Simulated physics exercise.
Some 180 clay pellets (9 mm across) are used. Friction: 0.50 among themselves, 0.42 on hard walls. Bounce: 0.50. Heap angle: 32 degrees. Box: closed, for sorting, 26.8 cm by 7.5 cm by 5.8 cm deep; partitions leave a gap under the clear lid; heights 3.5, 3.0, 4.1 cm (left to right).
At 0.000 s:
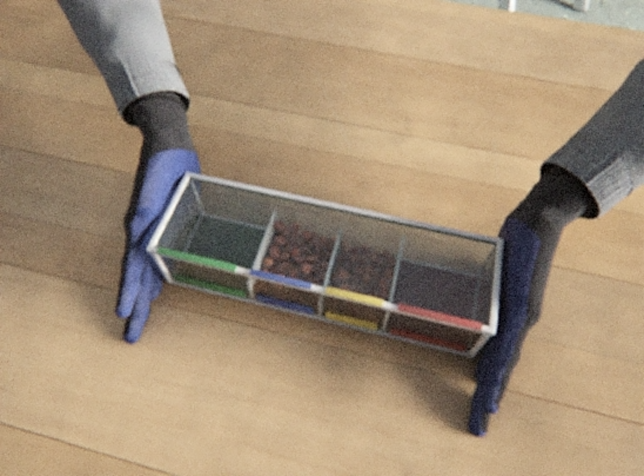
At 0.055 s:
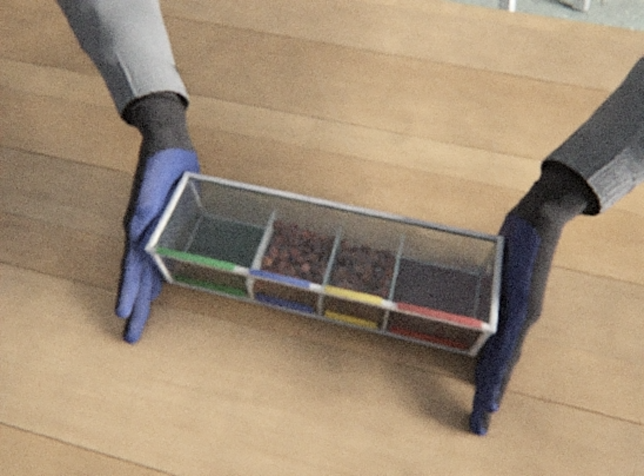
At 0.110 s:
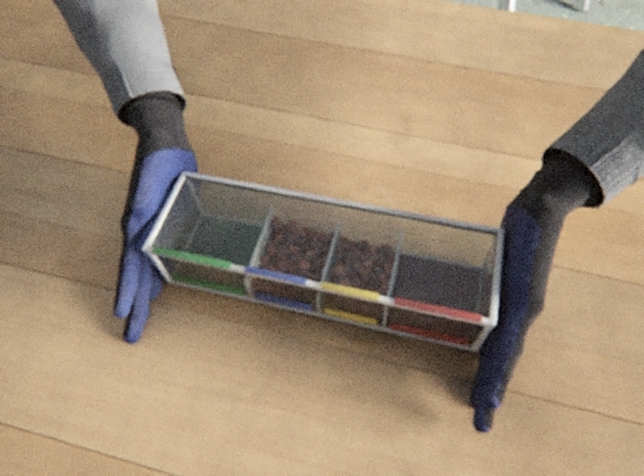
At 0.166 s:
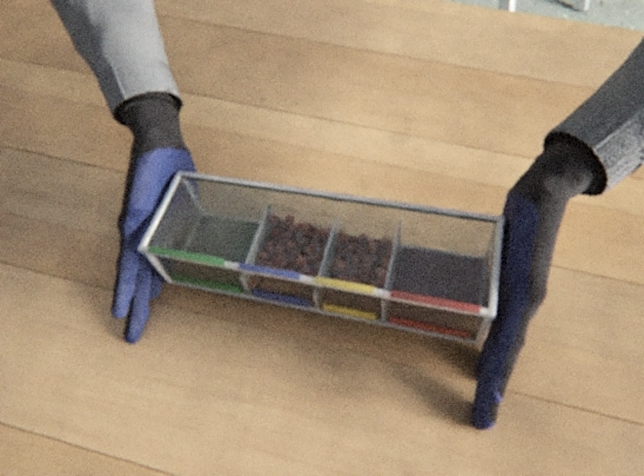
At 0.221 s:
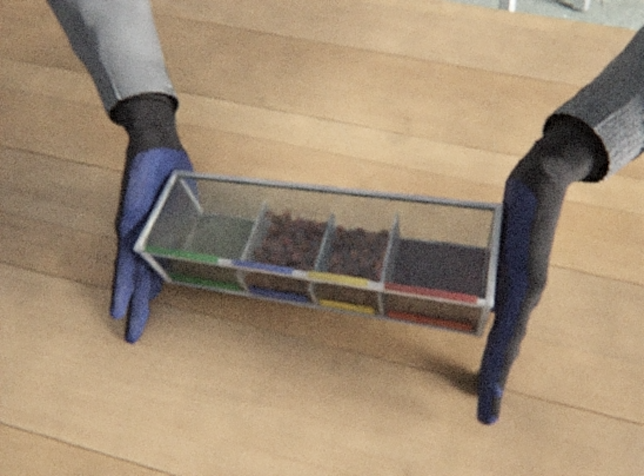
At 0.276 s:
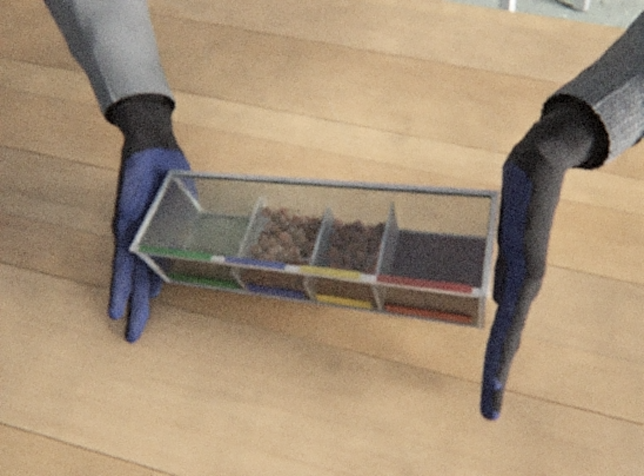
Above a wooden surface, two gloved hands slightly tilt a clear divided box holding brown pellets.
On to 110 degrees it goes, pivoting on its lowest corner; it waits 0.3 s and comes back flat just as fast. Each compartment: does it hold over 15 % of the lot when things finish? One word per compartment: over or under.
Red under, blue under, green over, yellow under.
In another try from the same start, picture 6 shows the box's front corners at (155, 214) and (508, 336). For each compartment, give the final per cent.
Each compartment ends like this: Red 40 per cent, blue 0 per cent, green 0 per cent, yellow 60 per cent.
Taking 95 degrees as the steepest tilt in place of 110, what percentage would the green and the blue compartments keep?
Shares: Green 55 and blue 25, per cent.
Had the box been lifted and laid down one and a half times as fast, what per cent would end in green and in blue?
In per cent, green gets 70 and blue gets 30.
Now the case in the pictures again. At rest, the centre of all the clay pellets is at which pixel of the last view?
I'd put it at about (208, 252).
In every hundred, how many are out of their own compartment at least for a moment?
90 %, roughly.
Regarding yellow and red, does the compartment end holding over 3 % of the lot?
For yellow, it does not; for red, it does not.
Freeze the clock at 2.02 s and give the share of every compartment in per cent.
Red = 0, blue = 30, green = 70, yellow = 5 (per cent).
Then, at 2.02 s, tilt 110 degrees; blue 30 %, green 70 %, yellow 5 %.
After 3.18 s, tilt 55 degrees; blue 10 %, green 90 %.
Then, at 4.30 s, tilt 0 degrees; blue 10 %, green 90 %.
In the end, at 4.6 s, red 0 %, blue 10 %, green 90 %, yellow 0 %.
